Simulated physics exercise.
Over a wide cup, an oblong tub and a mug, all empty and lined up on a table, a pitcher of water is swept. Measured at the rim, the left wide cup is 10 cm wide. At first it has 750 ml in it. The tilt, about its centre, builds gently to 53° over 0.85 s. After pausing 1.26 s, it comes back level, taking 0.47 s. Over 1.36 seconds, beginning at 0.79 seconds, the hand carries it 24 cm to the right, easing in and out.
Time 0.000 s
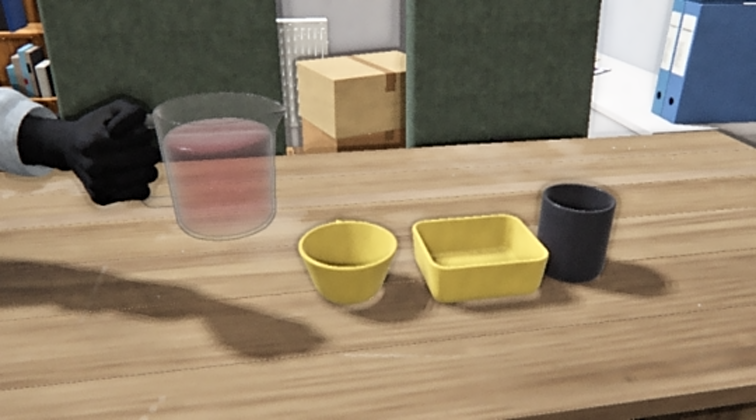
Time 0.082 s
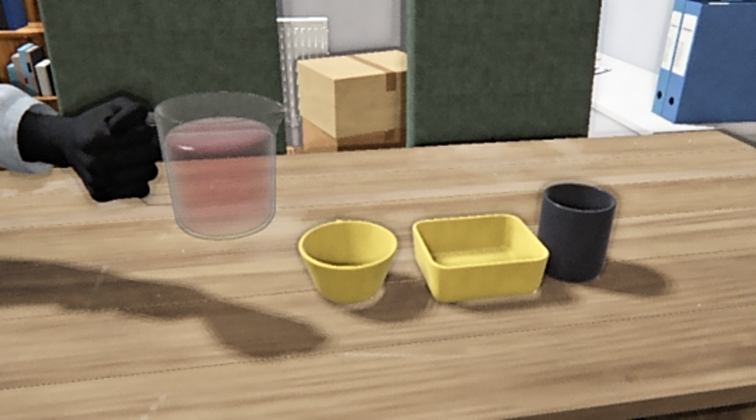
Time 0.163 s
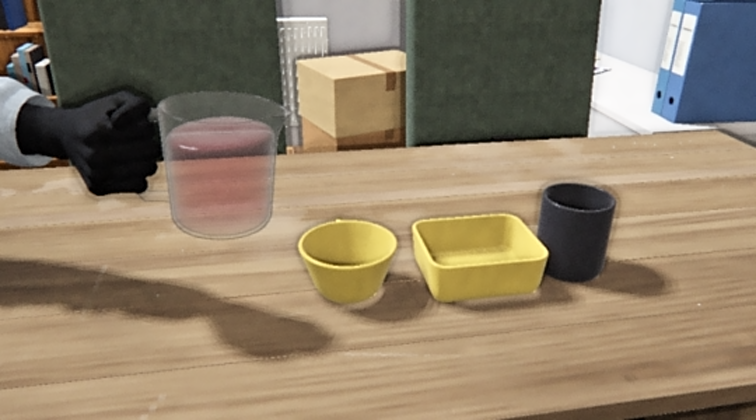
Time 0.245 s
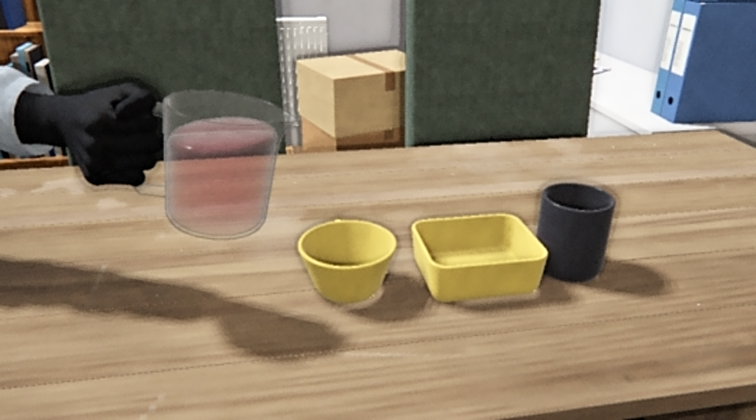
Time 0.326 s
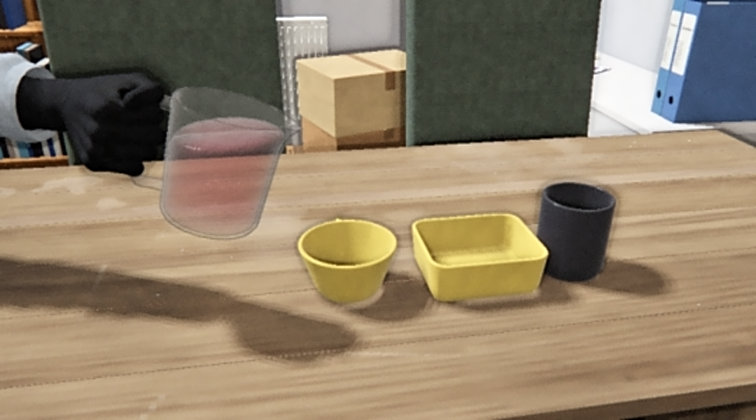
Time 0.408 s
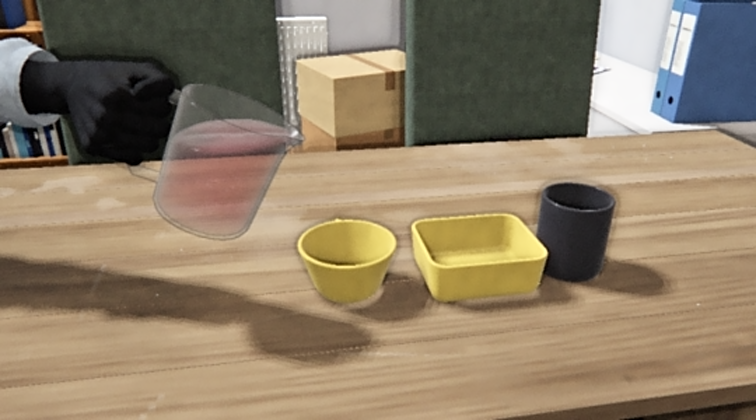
A clear pitcher of pinkish-red liquid is held by a black-gloved hand at the left above a wooden table, seen from slightly above in an office-like room. To its right stand a round yellow cup, an oblong yellow tub and a dark mug, with cardboard boxes, green panels and blue binders behind. The pitcher gradually tilts rightward, drifting very slightly right, while the camera stays still.
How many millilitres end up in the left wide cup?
About 180 ml.
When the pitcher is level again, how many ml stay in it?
Roughly 390 ml stays in it.
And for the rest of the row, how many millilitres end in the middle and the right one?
Middle: Roughly 80 ml; right: Roughly 10 ml.
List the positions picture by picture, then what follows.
In the first picture, tilt 0°; pouring edge (287, 107); surface from (176, 133) to (260, 128); the left wide cup's rim runs from (300, 249) to (395, 241); the middle oblong tub's rim runs from (422, 246) to (532, 237); the right mug's rim runs from (547, 201) to (610, 197).
In the second picture, tilt 1°; pouring edge (289, 107); surface from (177, 131) to (260, 128).
In the third picture, tilt 5°; pouring edge (292, 111); surface from (178, 132) to (262, 128).
In the fourth picture, tilt 10°; pouring edge (296, 118); surface from (177, 133) to (268, 131).
In the fifth picture, tilt 17°; pouring edge (302, 127); surface from (175, 138) to (273, 129).
In the sixth picture, tilt 25°; pouring edge (306, 137); surface from (174, 145) to (287, 132).
After 1.02 s the tilt is 53° and from the left they hold 125 ml, 0 ml, 0 ml, the pitcher 570 ml, and 5 ml is on the table.
After 1.46 s the tilt is 53° and from the left they hold 175 ml, 25 ml, 0 ml, the pitcher 490 ml, and 40 ml is on the table.
After 1.93 s the tilt is 53° and from the left they hold 175 ml, 75 ml, 0 ml, the pitcher 425 ml, and 50 ml is on the table.
After 2.44 s the tilt is 11° and from the left they hold 175 ml, 80 ml, 10 ml, the pitcher 385 ml, and 100 ml is on the table.
In the end from the left they hold 175 ml, 80 ml, 10 ml, the pitcher 385 ml, and 100 ml is on the table.
